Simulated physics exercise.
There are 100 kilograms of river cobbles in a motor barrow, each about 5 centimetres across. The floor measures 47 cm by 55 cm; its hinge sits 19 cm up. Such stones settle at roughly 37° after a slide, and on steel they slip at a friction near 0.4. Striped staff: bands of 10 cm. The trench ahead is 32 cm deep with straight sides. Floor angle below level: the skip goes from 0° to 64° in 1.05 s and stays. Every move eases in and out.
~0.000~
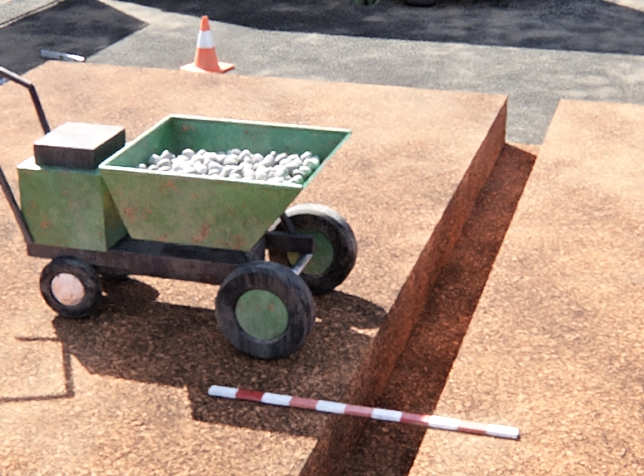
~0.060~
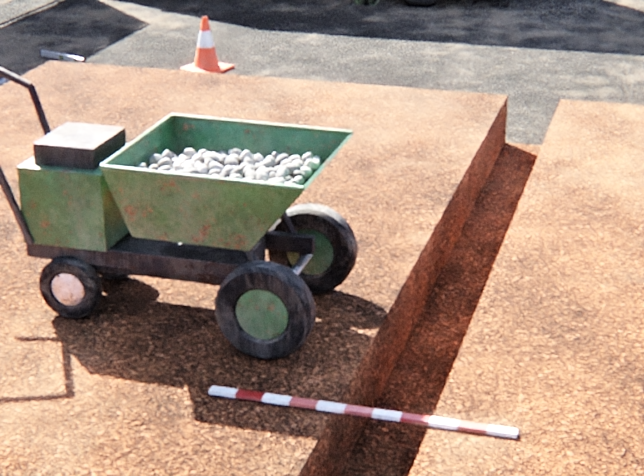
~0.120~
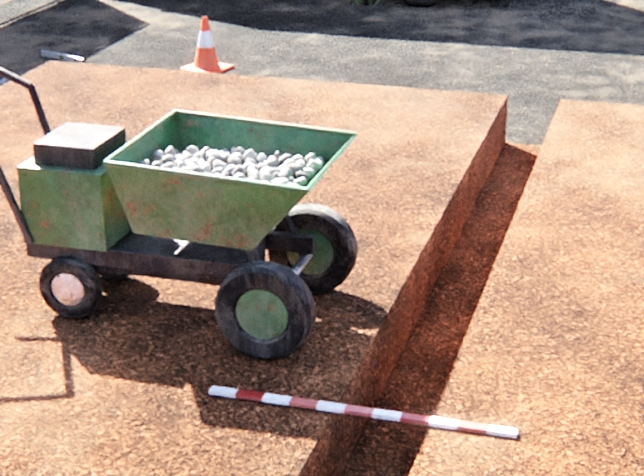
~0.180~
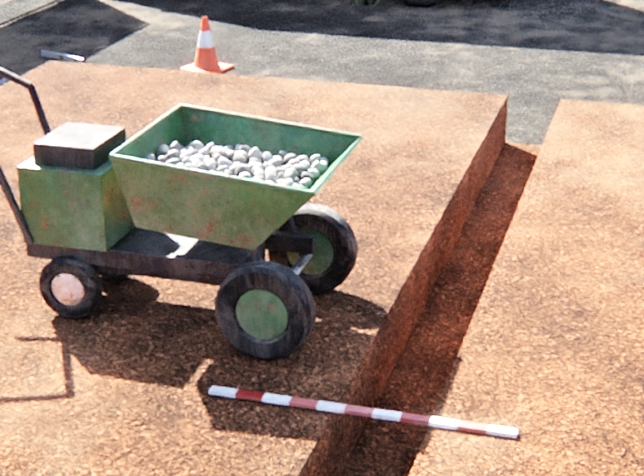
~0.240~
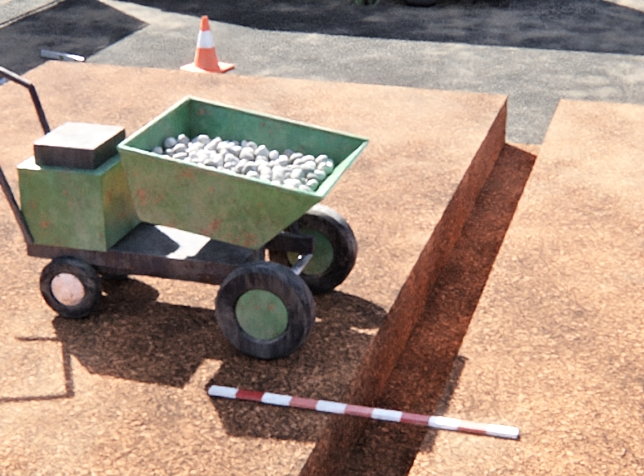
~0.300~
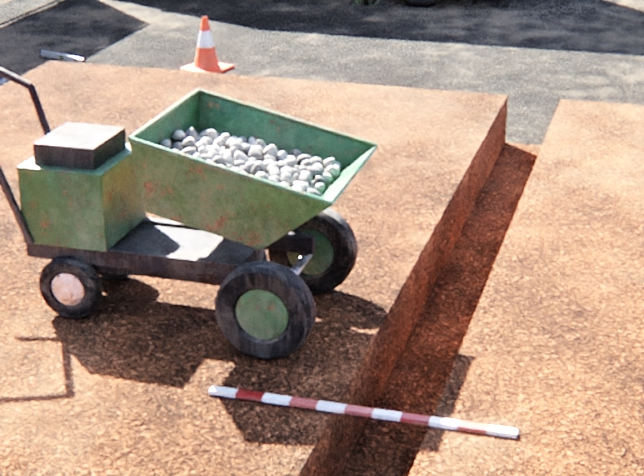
The footage shows a small green dumper loaded with pale rounded stones standing beside a straight-sided trench, a red-and-white staff lying across it; the skip slowly tilts forward to the right, its rear rising while the wheels stay still.
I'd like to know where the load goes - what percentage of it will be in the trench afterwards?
I would put it at about 60 per cent.
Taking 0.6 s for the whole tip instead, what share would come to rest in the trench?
Probably about 45 in a hundred.
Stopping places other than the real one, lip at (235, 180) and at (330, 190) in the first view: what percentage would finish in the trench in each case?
Roughly 100 per cent, then 40 per cent.
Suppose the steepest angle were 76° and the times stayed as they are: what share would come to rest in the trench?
About 45 per cent would end up in the trench.
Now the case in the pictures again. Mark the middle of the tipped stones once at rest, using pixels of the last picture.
Resting centre: About (452, 386).
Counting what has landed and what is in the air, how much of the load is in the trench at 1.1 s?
Roughly 10% by that time.
After 0.8 s the floor is at 54°; 100 % in the skip; the foremost stones are at (391, 239).
After 1.1 s the floor is at 64°; 84 % in the skip, 10 % in the trench, 6 % past the trench; the foremost stones are at (485, 330).
After 1.5 s the floor is at 64°; 44 % in the skip, 18 % in the trench, 38 % past the trench; the foremost stones are at (601, 370).
After 3.5 s the floor is at 64°; 0 % in the skip, 60 % in the trench, 40 % past the trench; the foremost stones are past the picture's edge.
